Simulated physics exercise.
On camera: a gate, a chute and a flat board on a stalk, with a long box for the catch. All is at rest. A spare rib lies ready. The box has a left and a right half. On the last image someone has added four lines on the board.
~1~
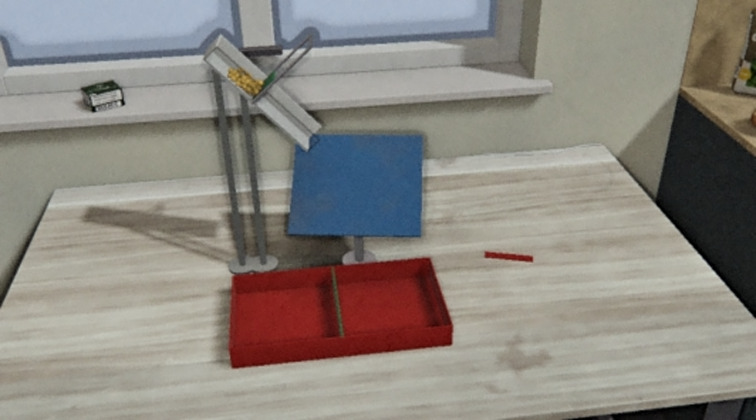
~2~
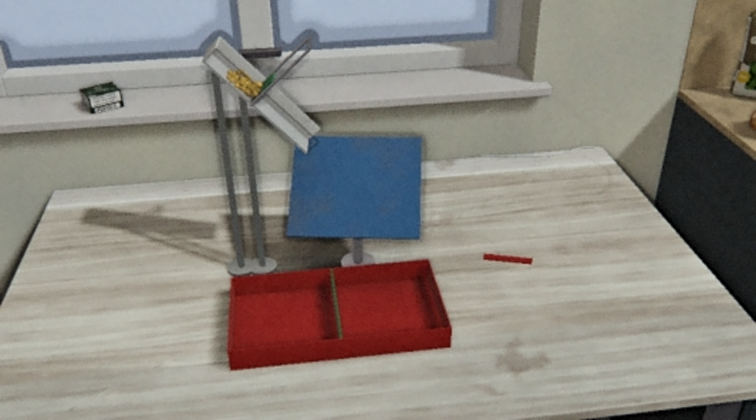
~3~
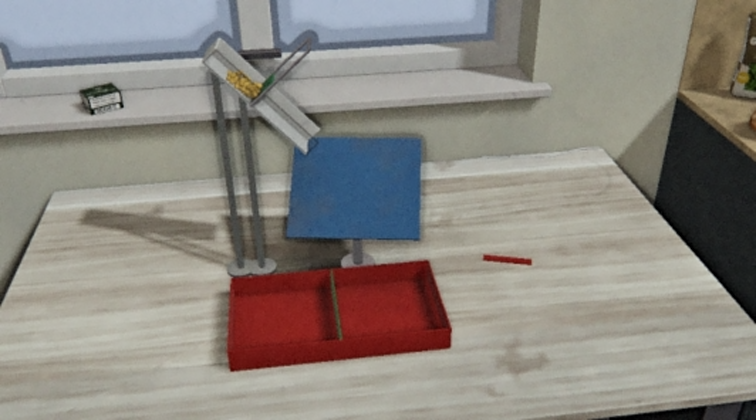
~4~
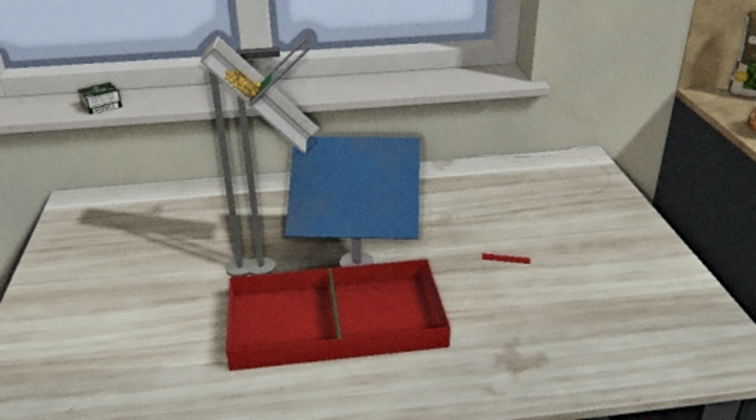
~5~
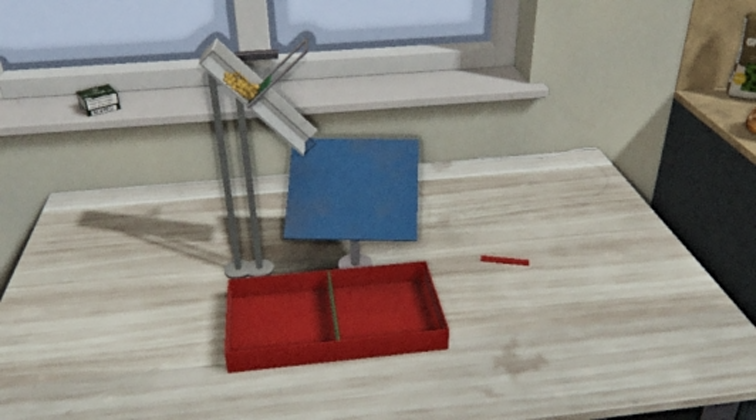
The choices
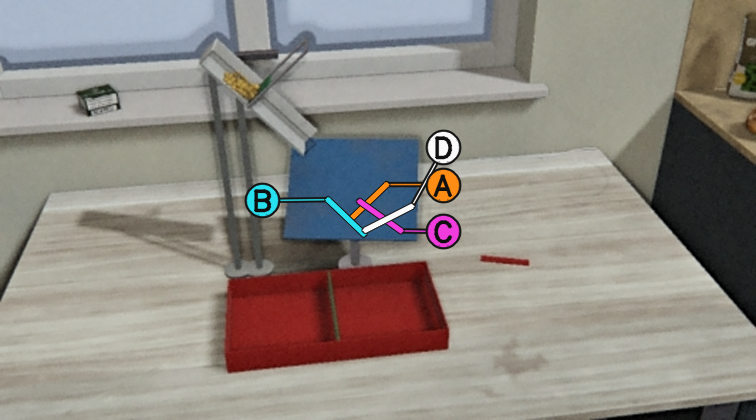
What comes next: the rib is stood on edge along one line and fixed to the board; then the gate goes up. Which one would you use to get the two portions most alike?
Line A.
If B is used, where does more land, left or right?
The right half.
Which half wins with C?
Right.
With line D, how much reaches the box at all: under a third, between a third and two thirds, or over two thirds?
Over two thirds.
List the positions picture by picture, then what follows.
Load behind the gate (247, 81), puffed corn balls; lip of the chute (308, 145), sloping steeply, in the first picture.
Middle of the board (356, 185), tilted fairly steeply; middle of its low edge (353, 237); of its high edge (358, 137), in the second picture.
Front corners of the box (228, 352) and (451, 329); front end of its middle wall (341, 340); gate still shut (270, 82), in the third picture.
Middle of the load (245, 83); lip (305, 147), in the fourth picture.
Middle of the load (243, 85); lip (304, 149), in the fifth picture.
On the marked copy, line A from (386, 184) to (350, 219); line B from (327, 199) to (363, 234); line C from (359, 201) to (401, 230); line D from (411, 206) to (365, 230).
With A, of what is caught, roughly a third in the left half, roughly two thirds in the right.
With B, of what is caught, just a few in the left half, almost all in the right.
With C, of what is caught, about a tenth in the left half, almost all in the right.
With D, of what is caught, about a tenth in the left half, almost all in the right.
